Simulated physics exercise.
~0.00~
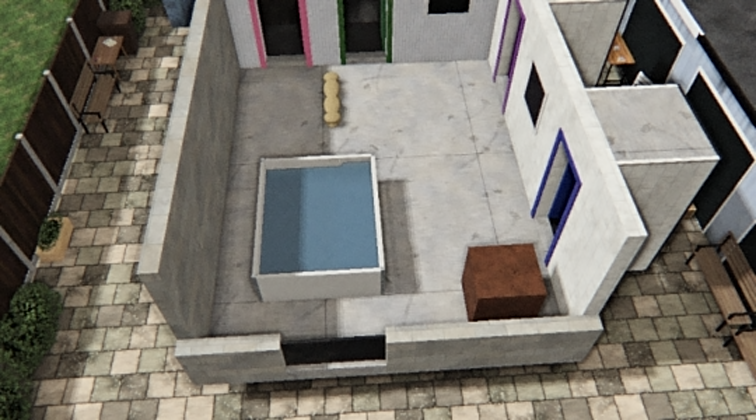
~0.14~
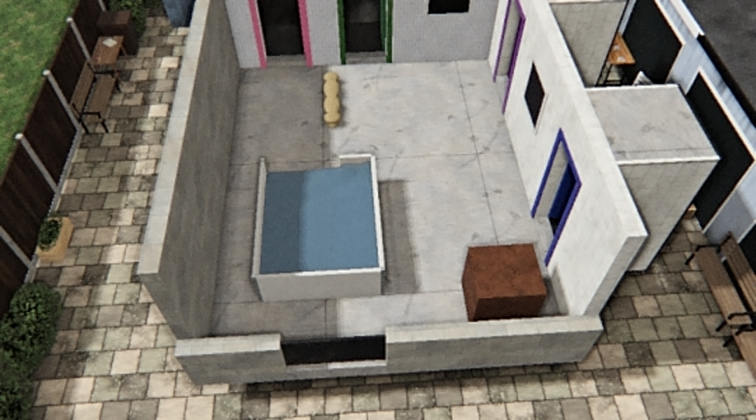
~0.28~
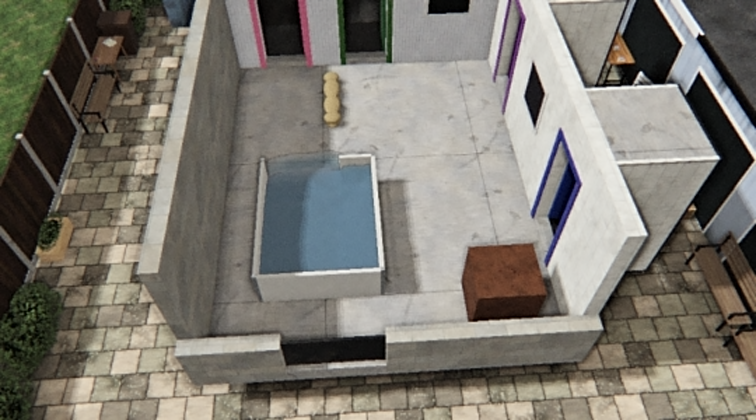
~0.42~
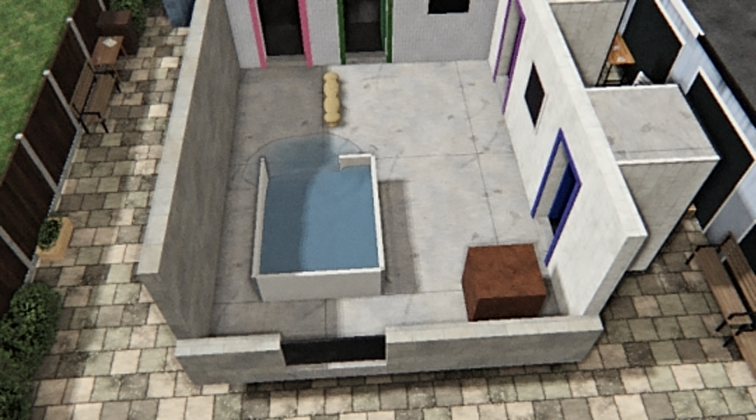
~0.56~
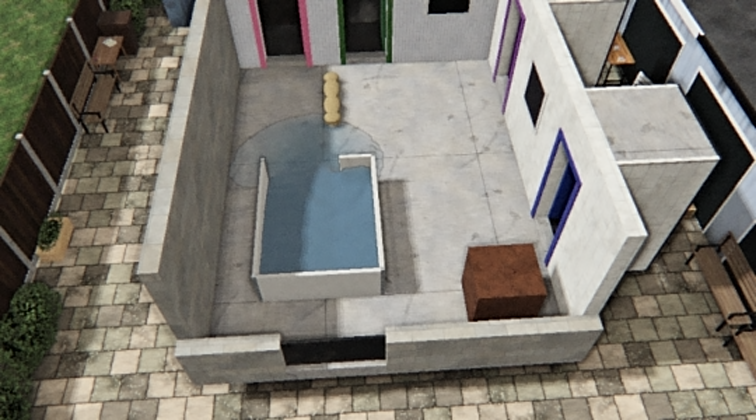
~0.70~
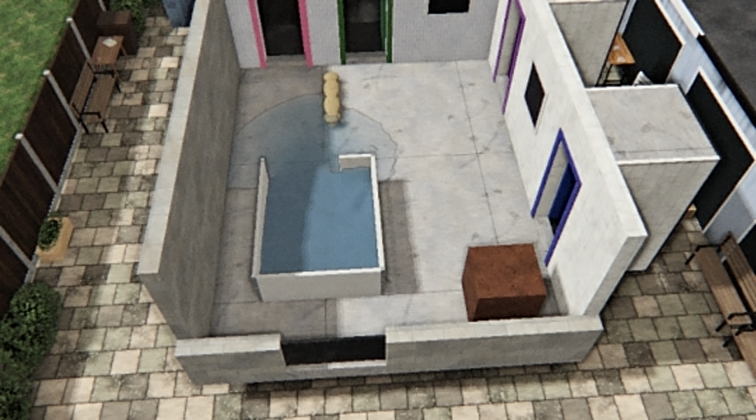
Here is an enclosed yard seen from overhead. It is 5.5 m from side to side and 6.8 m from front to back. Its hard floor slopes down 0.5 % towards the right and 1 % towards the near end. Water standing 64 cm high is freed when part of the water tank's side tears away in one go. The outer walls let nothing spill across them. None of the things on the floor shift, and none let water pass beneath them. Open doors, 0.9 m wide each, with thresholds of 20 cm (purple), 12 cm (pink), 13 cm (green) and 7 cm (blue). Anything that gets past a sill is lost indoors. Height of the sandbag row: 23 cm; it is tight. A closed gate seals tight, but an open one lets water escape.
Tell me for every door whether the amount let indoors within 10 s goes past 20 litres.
As I see it, at the purple door the total will be lower than the limit; at the pink door the total will be higher than the limit; at the green door the total will be lower than the limit; at the blue door the total will be lower than the limit.
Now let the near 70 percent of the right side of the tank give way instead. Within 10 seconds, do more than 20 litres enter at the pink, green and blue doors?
Door pink stays within, door green stays within, door blue goes beyond.
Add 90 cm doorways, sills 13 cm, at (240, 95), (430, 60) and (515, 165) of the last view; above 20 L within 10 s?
More, less, less.
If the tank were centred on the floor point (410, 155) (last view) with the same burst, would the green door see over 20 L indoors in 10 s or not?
Then the green door exceeds it.
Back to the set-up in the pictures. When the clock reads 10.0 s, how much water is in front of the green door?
Roughly 3.0 centimetres.
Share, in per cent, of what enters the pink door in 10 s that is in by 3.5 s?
Share: ~ 75 %.
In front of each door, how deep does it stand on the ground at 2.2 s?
In cm: Purple 0, pink 34, green 4, blue 0.
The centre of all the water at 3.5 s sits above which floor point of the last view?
At roughly (321, 154).
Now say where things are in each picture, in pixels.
The first frame shows still water, 64 cm deep, in the water tank at (319, 214).
In the second frame, water pours out on the water tank's far side and has run 0.7 m, to a hidden place; typically 5 cm deep outside, 64 cm at the water tank's back.
In the third frame, water pours out on the water tank's far side and has run 1.0 m, to a hidden place; typically 10 cm deep outside, 64 cm at the water tank's back.
In the fourth frame, the front is at (330, 136), 1.3 m from the gap on the water tank's far side; 2.2 m2 of floor is under water; 64 cm left at the back of the water tank.
In the fifth frame, water pours out on the water tank's far side and has run 1.9 m, to (315, 116); typically 6 cm deep outside, 64 cm at the water tank's back.
In the sixth frame, water pours out on the water tank's far side and has run 2.5 m, to (315, 96); typically 5 cm deep outside, 63 cm at the water tank's back.
After 1.4 s water covers 30 % of the floor and is deepest (32 cm) near (296, 176); purple door not reached, pink door 22 cm at the sill, 12 L in, green door not reached, blue door not reached.
After 2.2 s water covers 40 % of the floor and is deepest (40 cm) near (257, 73); purple door not reached, pink door 34 cm at the sill, 88 L in, green door 4 cm at the sill, 0 L in, blue door not reached.
After 3.5 s water covers 45 % of the floor and is deepest (29 cm) near (263, 106); purple door 13 cm at the sill, 0 L in, pink door 28 cm at the sill, 243 L in, green door 11 cm at the sill, 0 L in, blue door not reached.
After 6.0 s water covers 70 % of the floor and is deepest (17 cm) near (232, 151); purple door 14 cm at the sill, 1 L in, pink door 15 cm at the sill, 319 L in, green door 6 cm at the sill, 0 L in, blue door 4 cm at the sill, 0 L in.
After 10.0 s water covers 90 % of the floor and is deepest (16 cm) near (559, 339); purple door 8 cm at the sill, 1 L in, pink door 7 cm at the sill, 324 L in, green door 3 cm at the sill, 0 L in, blue door 6 cm at the sill, 0 L in.
